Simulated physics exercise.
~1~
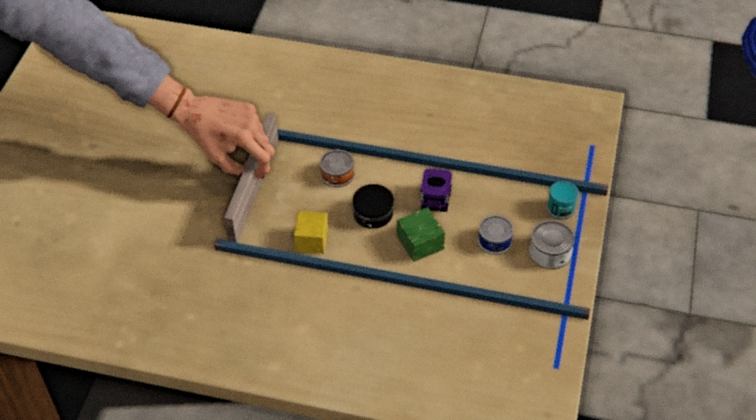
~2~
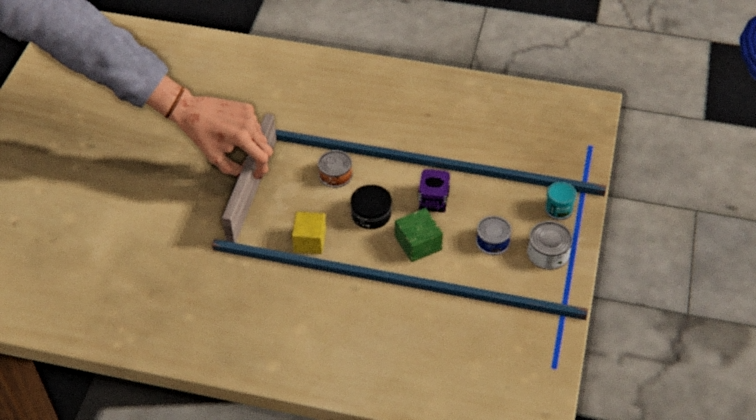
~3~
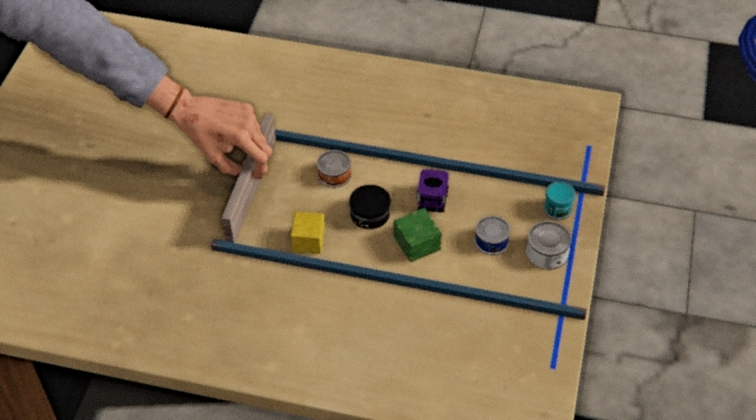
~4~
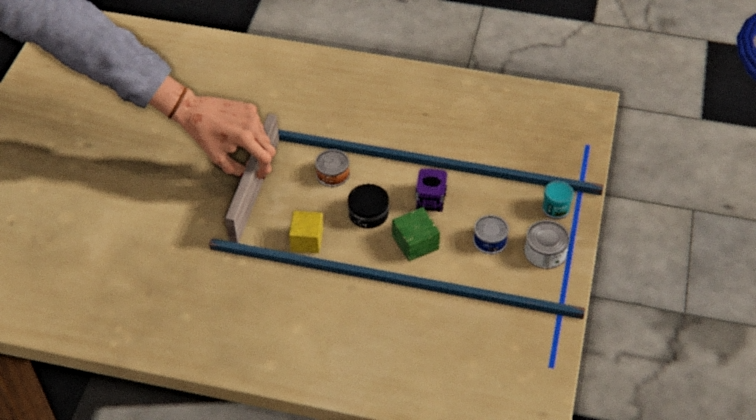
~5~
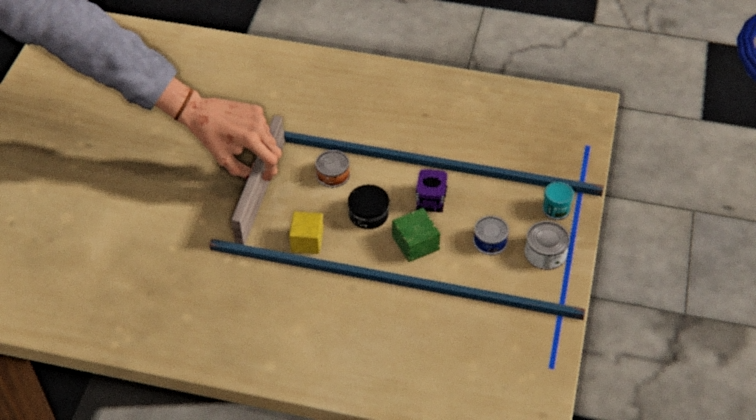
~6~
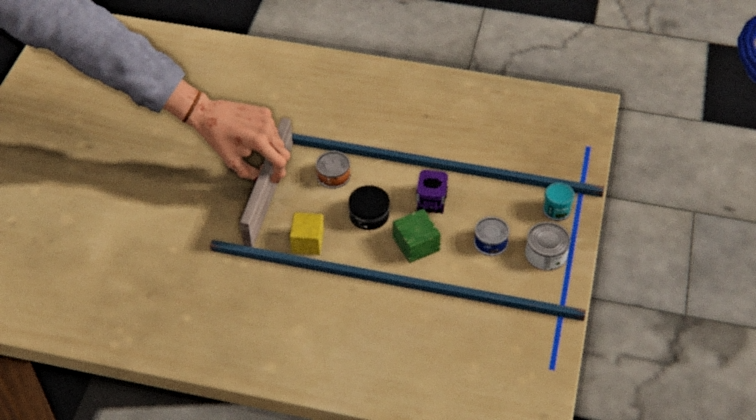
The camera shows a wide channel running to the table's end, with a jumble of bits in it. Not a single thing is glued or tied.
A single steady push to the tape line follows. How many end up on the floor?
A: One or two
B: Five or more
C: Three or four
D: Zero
The answer is B.
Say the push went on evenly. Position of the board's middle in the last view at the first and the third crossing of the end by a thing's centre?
Its centre point is roughly (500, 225) and later (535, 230).
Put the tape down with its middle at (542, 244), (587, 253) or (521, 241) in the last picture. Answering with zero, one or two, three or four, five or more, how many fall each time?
In order of the three spots, it's either three or four, then 5 or more, then one or two.
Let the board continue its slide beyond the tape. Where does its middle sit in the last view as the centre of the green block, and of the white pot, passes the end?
The green block puts it at (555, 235), the white pot at (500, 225).
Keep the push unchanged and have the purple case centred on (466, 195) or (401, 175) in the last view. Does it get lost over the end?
Goes off the end, then goes off the end.
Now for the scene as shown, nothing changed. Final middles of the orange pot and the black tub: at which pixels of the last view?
Final spots - orange pot (596, 206), black tub (594, 241).
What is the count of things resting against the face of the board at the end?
So the total is 3.
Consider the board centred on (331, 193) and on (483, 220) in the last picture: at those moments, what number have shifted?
Tally: 2; 8.
Early on, none off yet; turquoise tin at rest near (558, 202); white pot at rest near (548, 246); blue tin at rest near (492, 236).
A while later, none off yet; turquoise tin at rest near (558, 202); white pot at rest near (548, 246); blue tin travelled a little near (510, 235).
Further along, none off yet; turquoise tin travelled about its own width near (594, 198); white pot leaning well over near (616, 271); blue tin travelled well along near (582, 244).
Finally, the number that fall off is five or more; lost, green block, purple case, blue tin, white pot and turquoise tin.
